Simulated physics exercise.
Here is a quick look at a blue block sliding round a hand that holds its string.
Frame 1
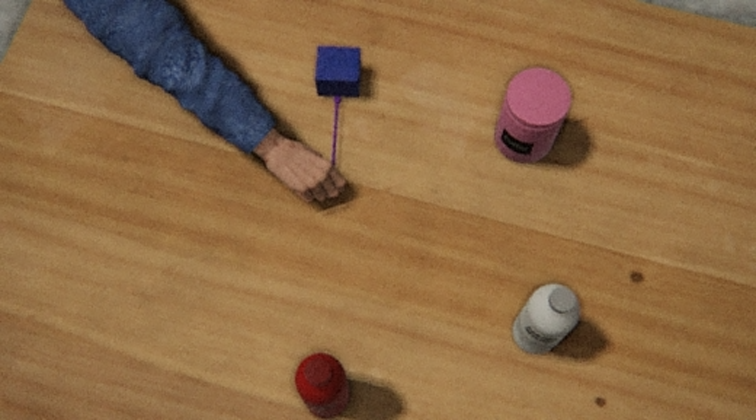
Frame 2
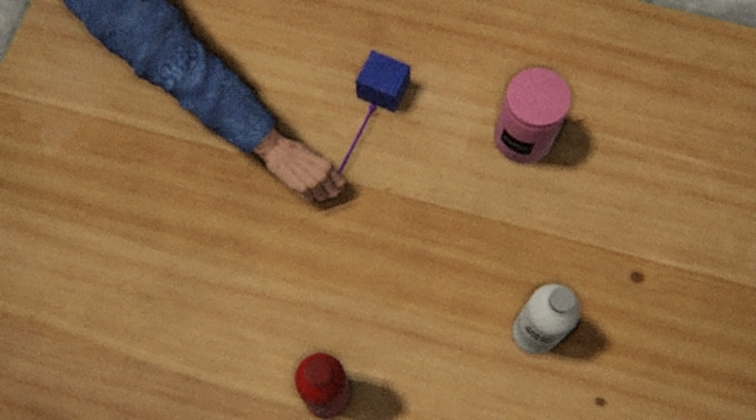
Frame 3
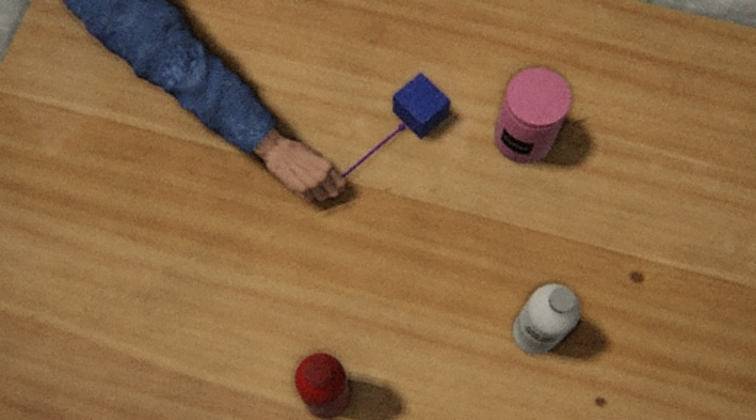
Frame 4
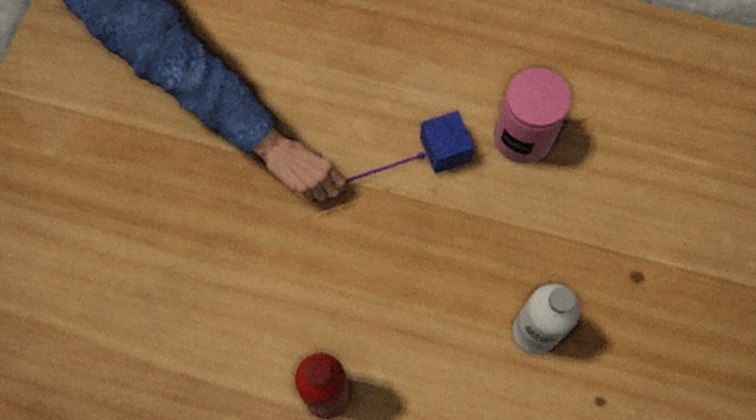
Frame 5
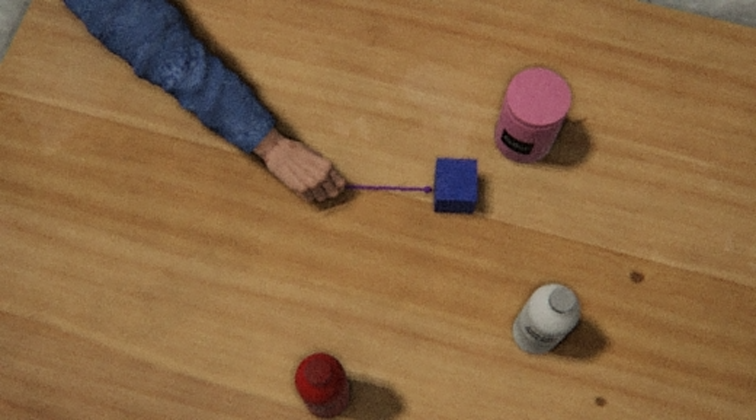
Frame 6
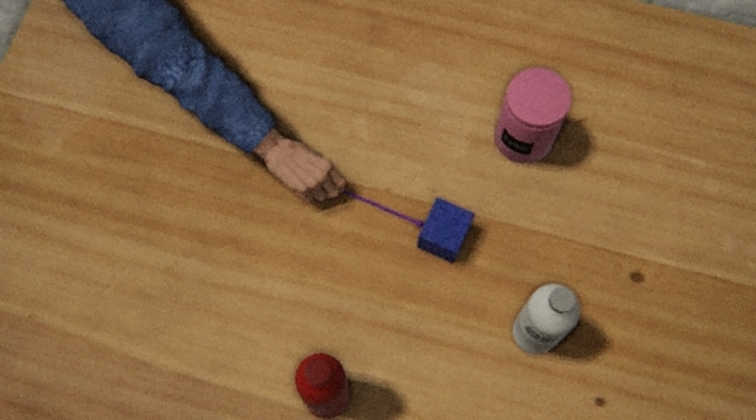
The video shows a hand in a blue sleeve holding a string tied to a blue block, which swings clockwise around it from above to the lower right, passing a pink canister while red and white bottles stay still.
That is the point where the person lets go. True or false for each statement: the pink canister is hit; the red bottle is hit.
Pink canister: False; red bottle: True.
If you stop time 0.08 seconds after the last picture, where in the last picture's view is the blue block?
Approx. location: (394, 310).
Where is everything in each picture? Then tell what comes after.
In the first frame, blue block (338, 63); pink canister (539, 96); red bottle (317, 371); white bottle (563, 299).
In the second frame, blue block (383, 73).
In the third frame, blue block (422, 98).
In the fourth frame, blue block (448, 135).
In the fifth frame, blue block (457, 179).
In the sixth frame, blue block (447, 224); pink canister (539, 96); red bottle (317, 371); white bottle (563, 299); going round clockwise.
Then, 0.08 s later than the last view, block near (394, 310).
Then, 0.20 s later than the last view, block near (365, 377); red bottle pushed aside.
Finally, block near (374, 388); red bottle pushed aside. The pink canister escapes it and the red bottle is struck.
